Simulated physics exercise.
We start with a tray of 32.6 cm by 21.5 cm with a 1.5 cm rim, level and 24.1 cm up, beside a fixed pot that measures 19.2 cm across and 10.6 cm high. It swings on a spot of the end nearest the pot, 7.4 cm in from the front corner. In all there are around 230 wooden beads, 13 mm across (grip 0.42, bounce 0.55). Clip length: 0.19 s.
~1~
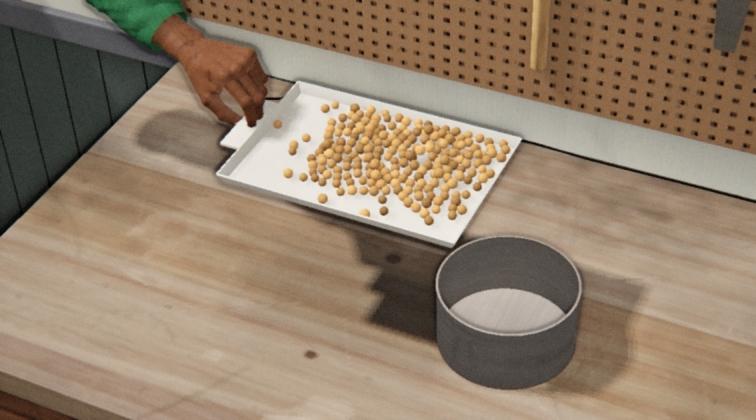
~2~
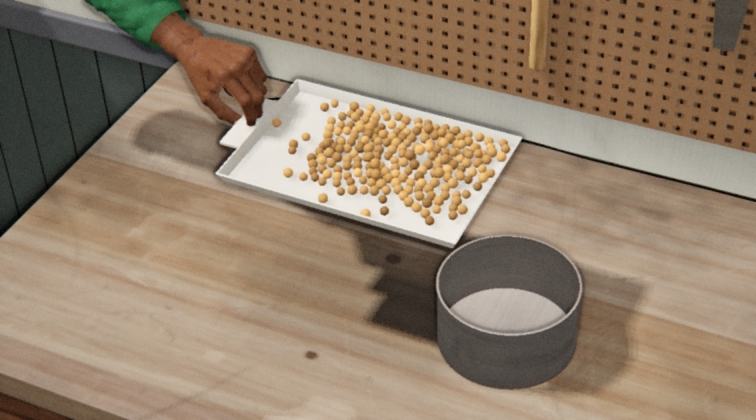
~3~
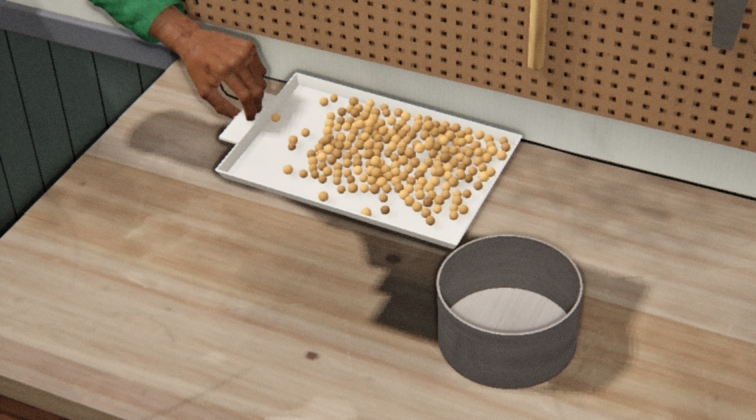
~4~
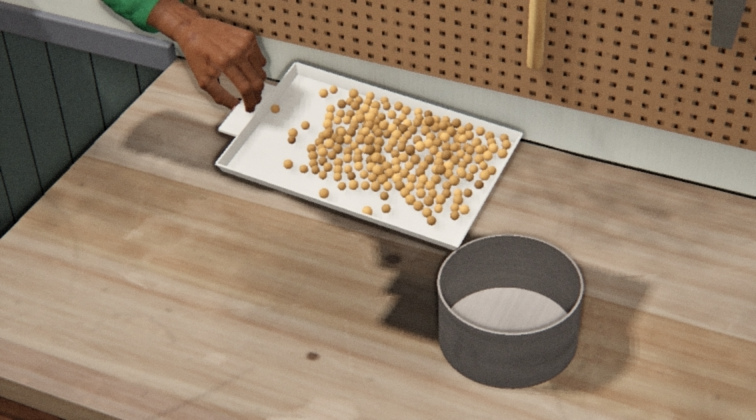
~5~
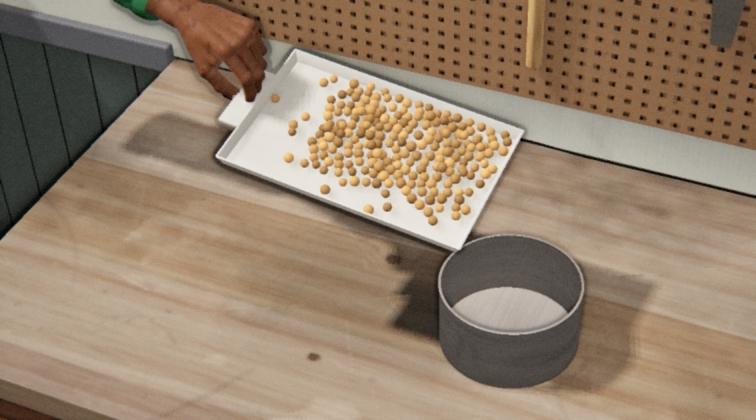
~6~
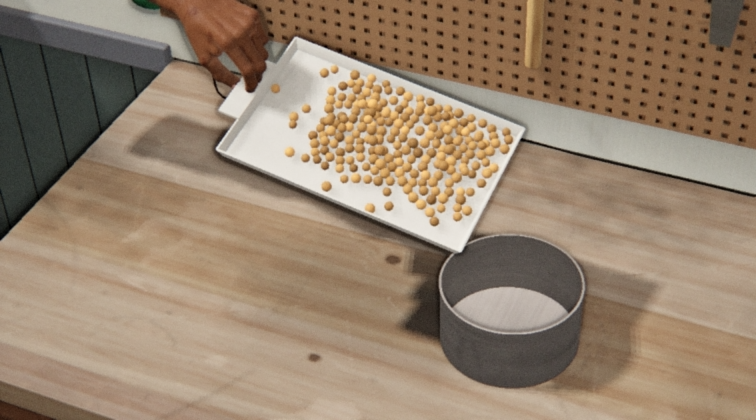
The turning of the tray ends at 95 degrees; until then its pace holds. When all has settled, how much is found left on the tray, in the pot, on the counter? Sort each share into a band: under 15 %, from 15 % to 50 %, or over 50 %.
Left on the tray: Under 15 %; pot: From 15 % to 50 %; counter: Over 50 %.
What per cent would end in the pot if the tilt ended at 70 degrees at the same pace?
Then about 30 per cent.
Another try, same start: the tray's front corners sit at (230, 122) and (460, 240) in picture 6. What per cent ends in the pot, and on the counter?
You'd end with pot at 60 and counter at 40.
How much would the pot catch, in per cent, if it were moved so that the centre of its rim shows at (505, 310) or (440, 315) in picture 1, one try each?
Roughly 80 per cent, then 75 per cent.
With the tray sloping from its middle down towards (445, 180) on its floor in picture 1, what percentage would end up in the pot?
65 %.
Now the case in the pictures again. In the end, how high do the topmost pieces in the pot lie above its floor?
I'd say near 2.0 centimetres.
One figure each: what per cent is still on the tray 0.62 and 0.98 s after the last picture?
About 25, 0.
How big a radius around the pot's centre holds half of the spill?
Distance: Some 24 cm.
Then, 0.37 s after the last picture, tilt 53 degrees; the tray holds 95 %, the pot 0 %.
Then, 0.62 s after the last picture, tilt 80 degrees; the tray holds 25 %, the pot 10 %.
Then, 0.98 s after the last picture, tilt 95 degrees; the tray holds 0 %, the pot 30 %.
In the end, tray 0 %, pot 30 %, counter 70 %.
